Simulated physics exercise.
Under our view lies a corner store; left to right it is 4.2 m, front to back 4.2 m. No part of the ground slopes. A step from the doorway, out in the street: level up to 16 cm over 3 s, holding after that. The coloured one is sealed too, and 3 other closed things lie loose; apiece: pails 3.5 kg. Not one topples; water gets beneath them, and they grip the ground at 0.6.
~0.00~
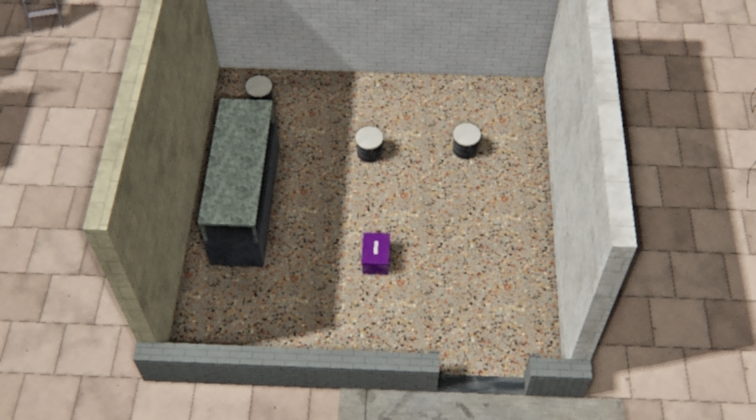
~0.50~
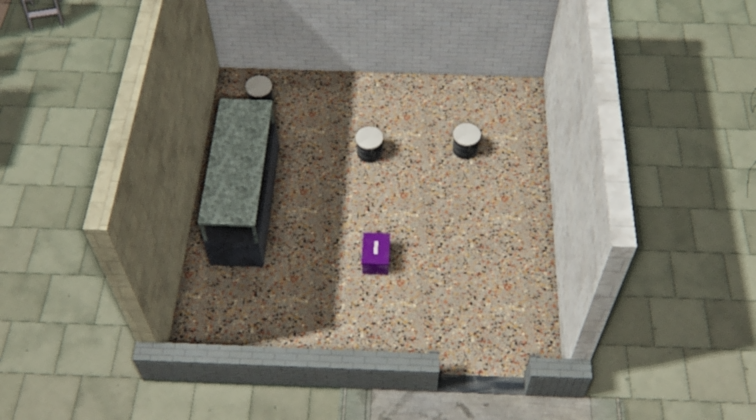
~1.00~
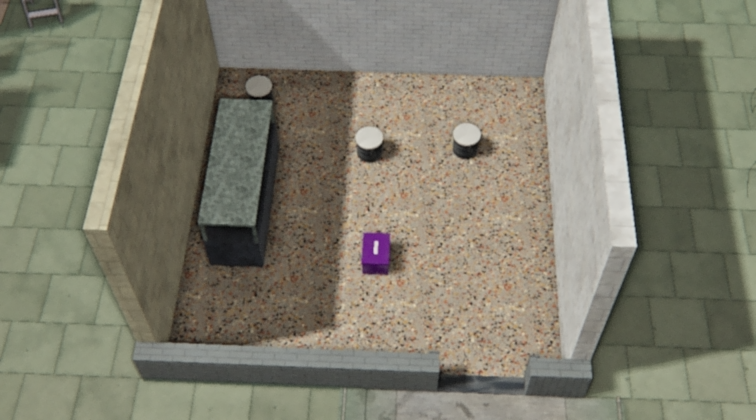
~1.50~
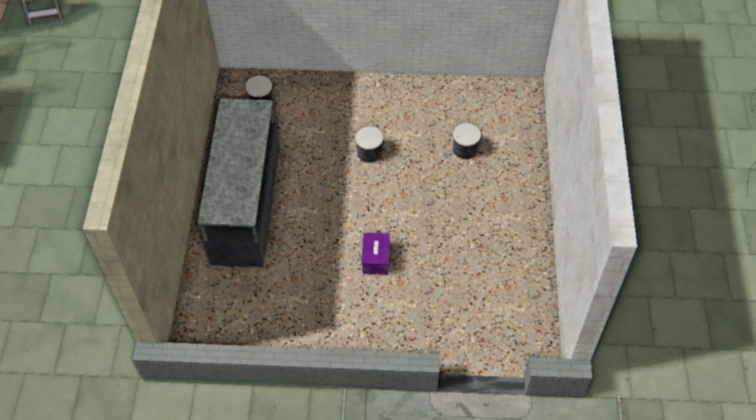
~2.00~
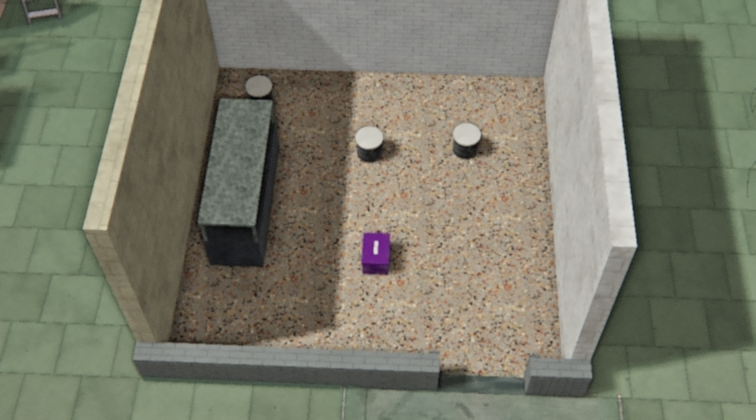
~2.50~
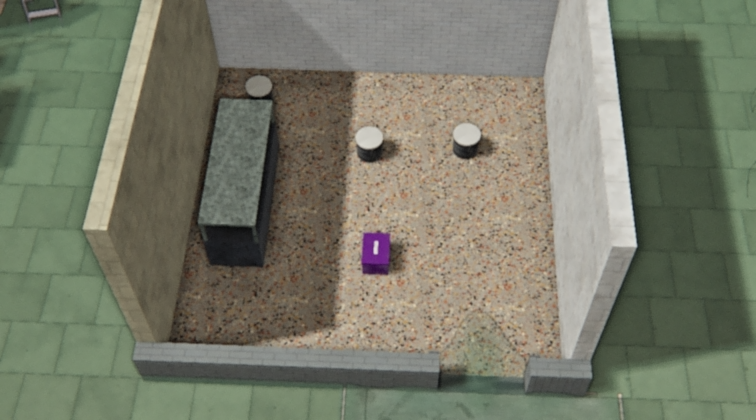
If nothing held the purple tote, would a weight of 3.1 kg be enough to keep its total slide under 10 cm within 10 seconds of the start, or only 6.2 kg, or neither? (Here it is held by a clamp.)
Only 6.2 kg is enough.
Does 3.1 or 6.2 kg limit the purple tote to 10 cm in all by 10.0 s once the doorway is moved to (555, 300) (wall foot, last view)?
Then neither load is enough.
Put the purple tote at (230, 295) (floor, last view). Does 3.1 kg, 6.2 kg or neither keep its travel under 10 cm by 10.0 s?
So both weights work.
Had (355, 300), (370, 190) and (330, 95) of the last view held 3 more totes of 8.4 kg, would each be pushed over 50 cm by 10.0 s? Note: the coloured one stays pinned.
First: Inside the limit; second: Inside the limit; third: Inside the limit.
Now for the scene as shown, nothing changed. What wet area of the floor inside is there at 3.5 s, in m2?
Close to 3.0 m2, I'd say.
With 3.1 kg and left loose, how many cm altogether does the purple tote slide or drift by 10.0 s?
Some 50 centimetres of travel in total.
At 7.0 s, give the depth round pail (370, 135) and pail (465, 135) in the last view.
Roughly 2 and 4 cm.
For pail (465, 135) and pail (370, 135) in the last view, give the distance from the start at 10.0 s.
200 cm, 0 cm.
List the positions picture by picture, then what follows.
In the first frame, the purple tote at (376, 248) rests on the ground; 0.0 m2 under water; 0 of 4 have shifted.
In the second frame, the purple tote at (376, 248), on the bottom; 0.0 m2 under water; 0 of 4 have shifted.
In the third frame, the purple tote at (376, 248), on the bottom; water covers 0.0 m2; 0 of 4 have shifted.
In the fourth frame, the purple tote at (376, 248), on the bottom; water covers 0.0 m2; 0 of 4 have shifted.
In the fifth frame, the purple tote at (376, 248) rests on the ground; water covers 0.0 m2; 0 of 4 have shifted.
In the sixth frame, the purple tote at (376, 248), on the bottom; water covers 0.4 m2; 0 of 4 have shifted.
After 3.5 s the purple tote would be 0 cm from its start with 3.1 kg and 0 cm from its start with 6.2 kg; 0 cm of water round it then.
After 4.5 s the purple tote would be 9 cm from its start with 3.1 kg and 0 cm from its start with 6.2 kg; 3 cm of water round it then.
After 7.0 s the purple tote would be 43 cm from its start with 3.1 kg and 0 cm from its start with 6.2 kg; 3 cm of water round it then.
After 10.0 s the purple tote would be 49 cm from its start with 3.1 kg and 0 cm from its start with 6.2 kg; 3 cm of water round it then.
